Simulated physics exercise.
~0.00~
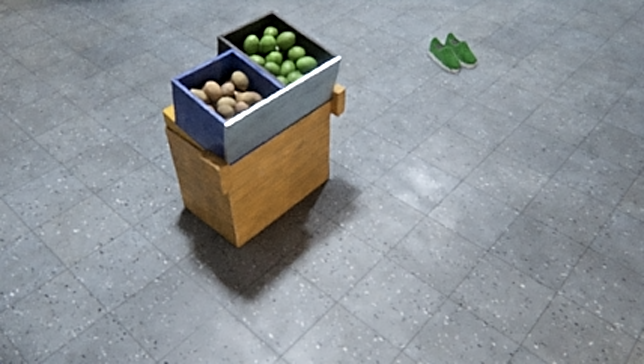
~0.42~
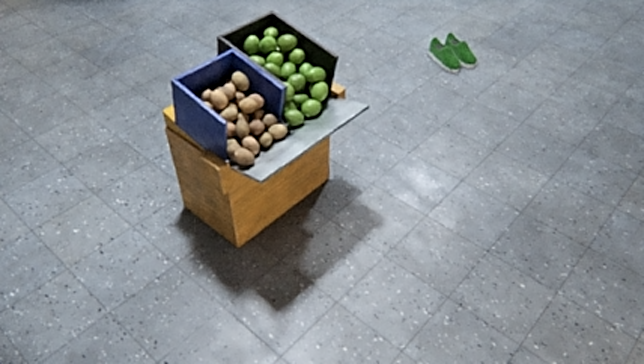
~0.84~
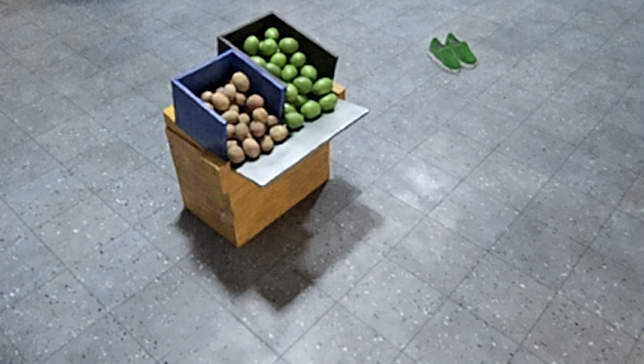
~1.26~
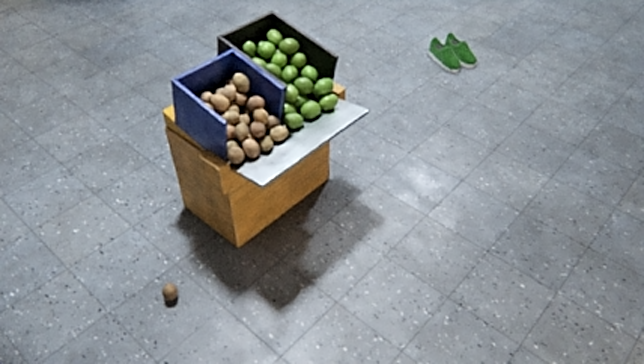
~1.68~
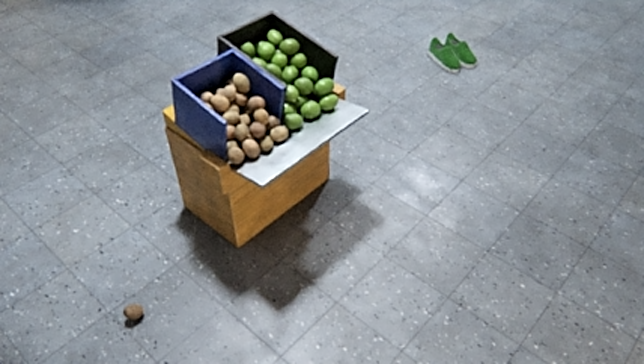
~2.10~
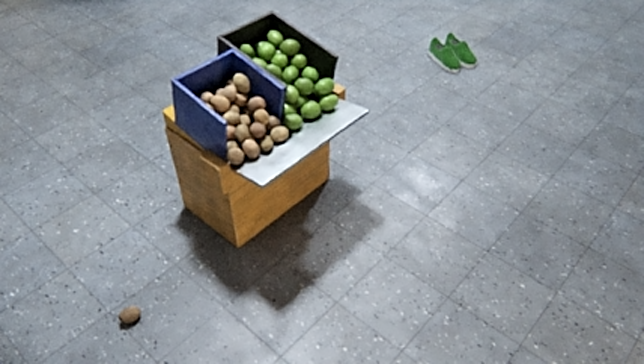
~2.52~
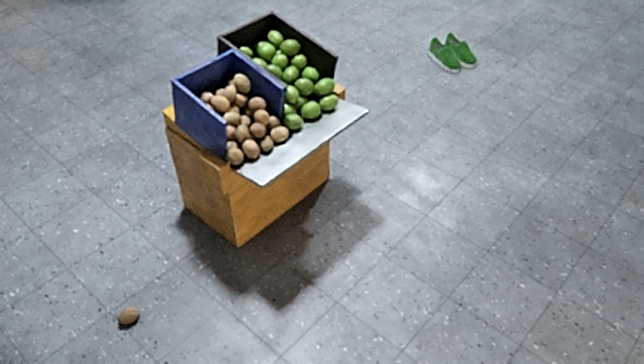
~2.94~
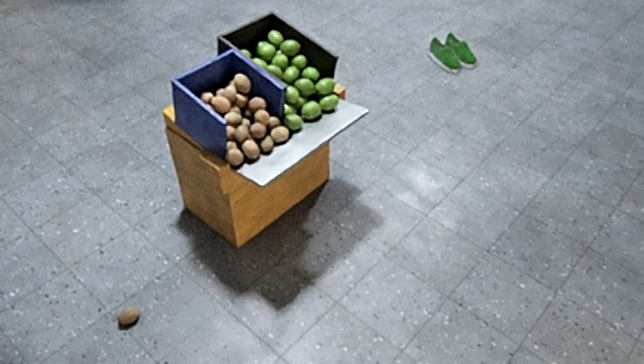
A flap drops open below potatoes and green fruit, and one potato rolls onto the floor.
